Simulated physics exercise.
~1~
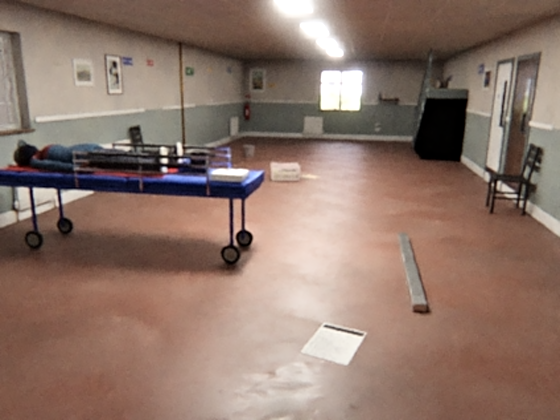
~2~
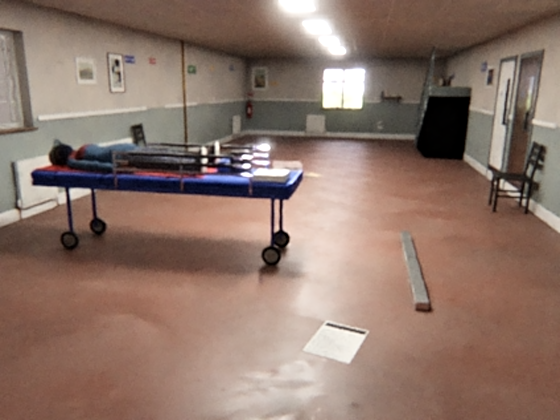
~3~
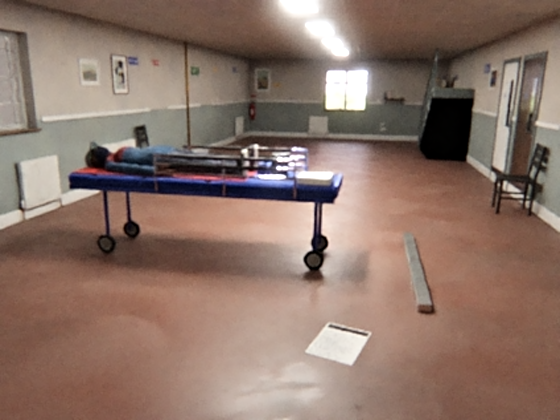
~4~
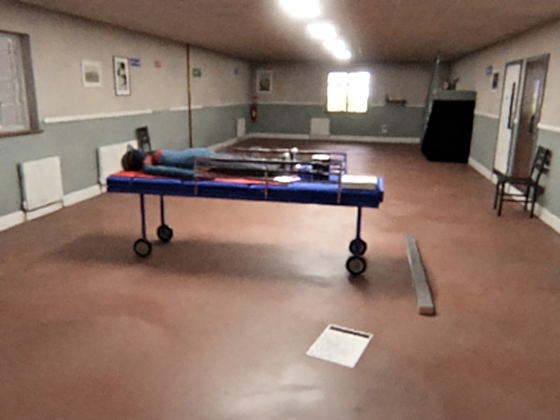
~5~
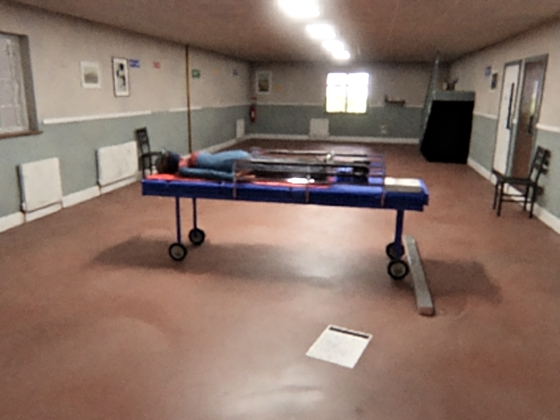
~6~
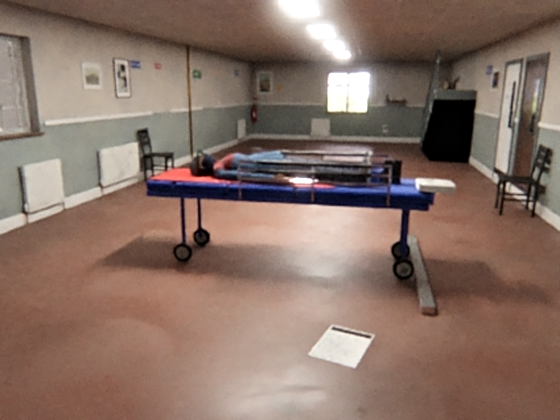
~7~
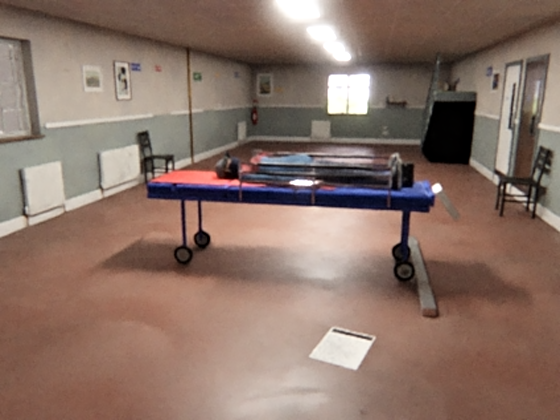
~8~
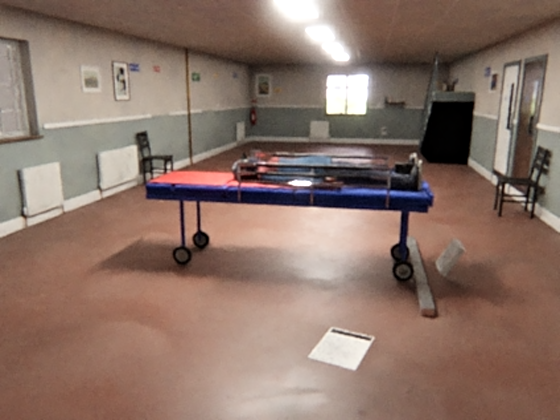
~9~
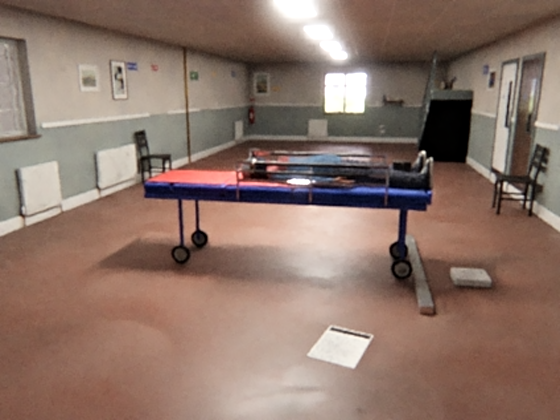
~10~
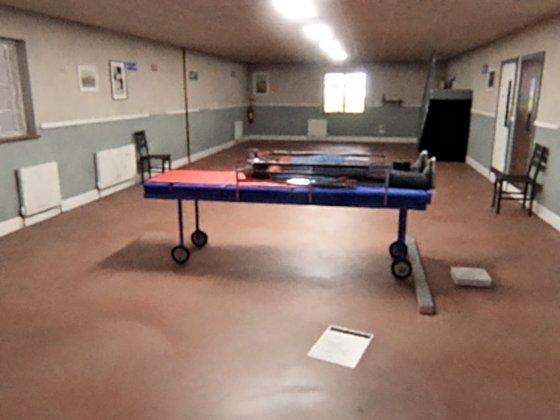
A blue trolley carrying a person lying flat rolled right across a room and stopped abruptly at a low sill; the person slid toward the foot end and stayed aboard, while a white folder slipped off, flipped over and landed on the floor.
